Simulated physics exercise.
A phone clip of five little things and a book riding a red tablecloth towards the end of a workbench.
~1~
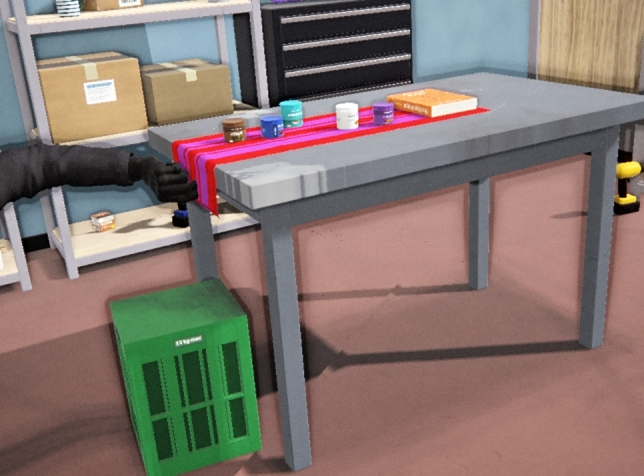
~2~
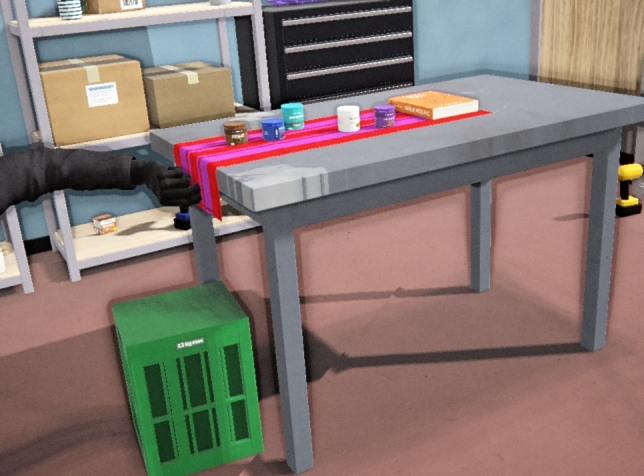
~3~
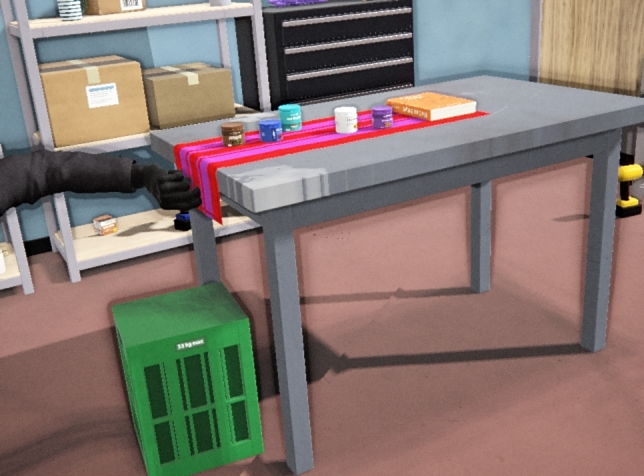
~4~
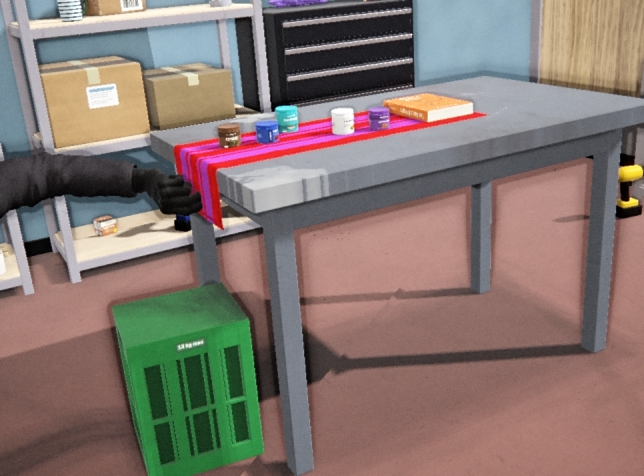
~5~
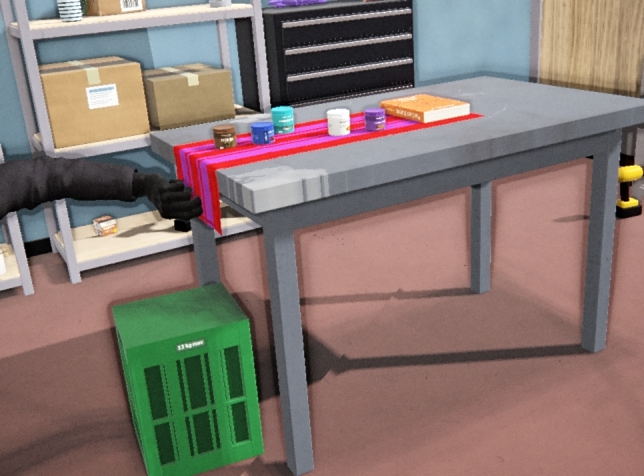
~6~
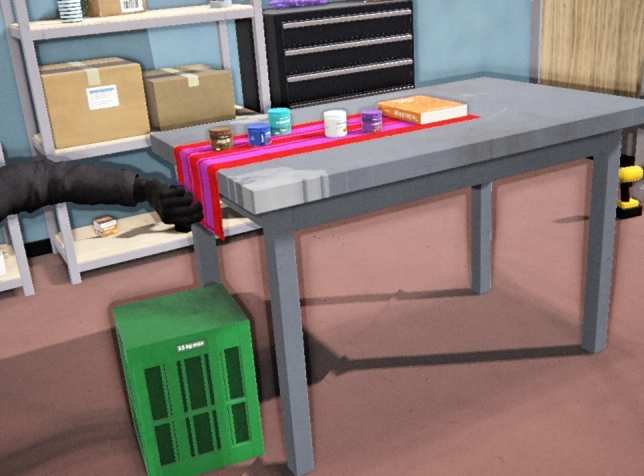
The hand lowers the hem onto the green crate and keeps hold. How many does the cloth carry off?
The workbench loses two.
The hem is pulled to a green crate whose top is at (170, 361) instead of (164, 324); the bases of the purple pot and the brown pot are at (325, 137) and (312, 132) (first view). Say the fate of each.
The purple pot is carried off, the brown pot tumbles off.
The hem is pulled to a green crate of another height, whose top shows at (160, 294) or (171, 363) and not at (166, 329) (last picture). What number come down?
In that case 1 and 3.
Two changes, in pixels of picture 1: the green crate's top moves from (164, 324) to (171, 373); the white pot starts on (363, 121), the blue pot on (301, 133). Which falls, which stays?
The white pot survives; the blue pot comes down.
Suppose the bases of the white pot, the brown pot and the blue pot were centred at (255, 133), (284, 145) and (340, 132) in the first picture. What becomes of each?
The white pot comes down; the brown pot tumbles off; the blue pot holds on.
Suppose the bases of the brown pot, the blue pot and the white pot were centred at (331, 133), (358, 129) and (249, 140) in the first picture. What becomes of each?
The brown pot does not fall, the blue pot stays on, the white pot drops off.
Early on, hem near (206, 266); brown pot gone.
Midway, hem near (208, 293); brown pot and blue pot gone.
Near the end, hem on the crate; brown pot and blue pot gone.
Finally, hem on the crate; brown pot and blue pot gone. The count of fallen things is two.
